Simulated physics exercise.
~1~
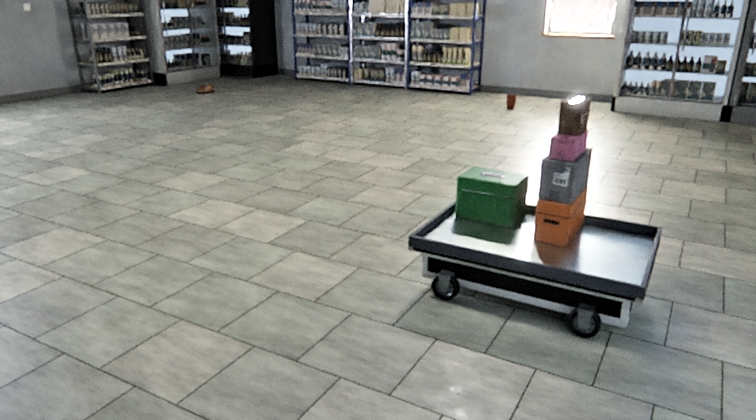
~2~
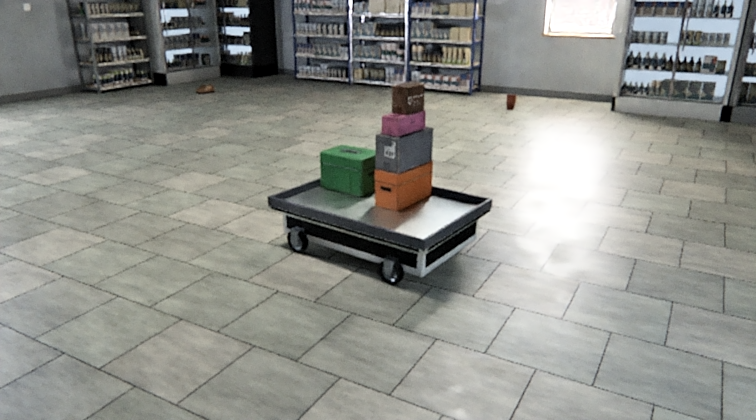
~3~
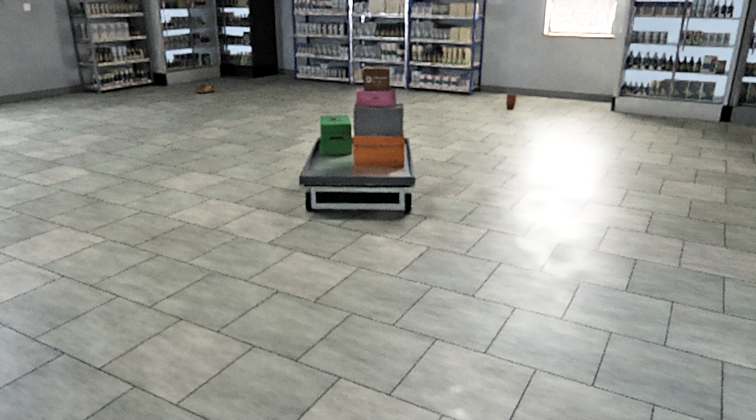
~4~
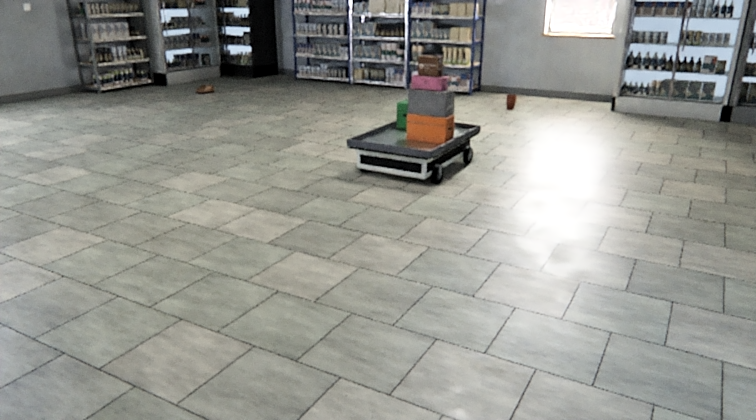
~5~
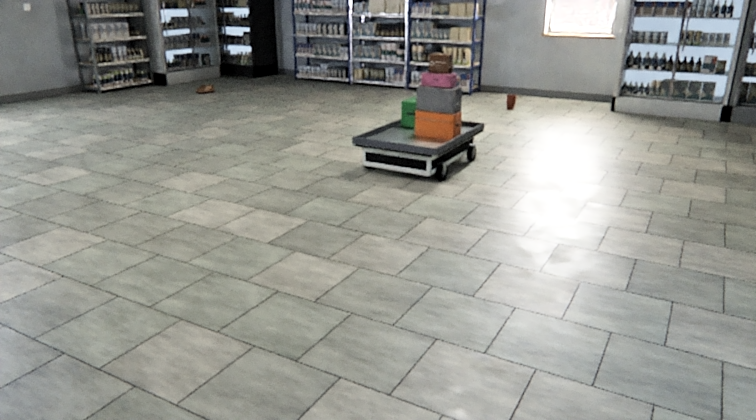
A low cart carrying stacked boxes rolls left and away across a tiled floor, swings round to the right and stops, stack still standing.
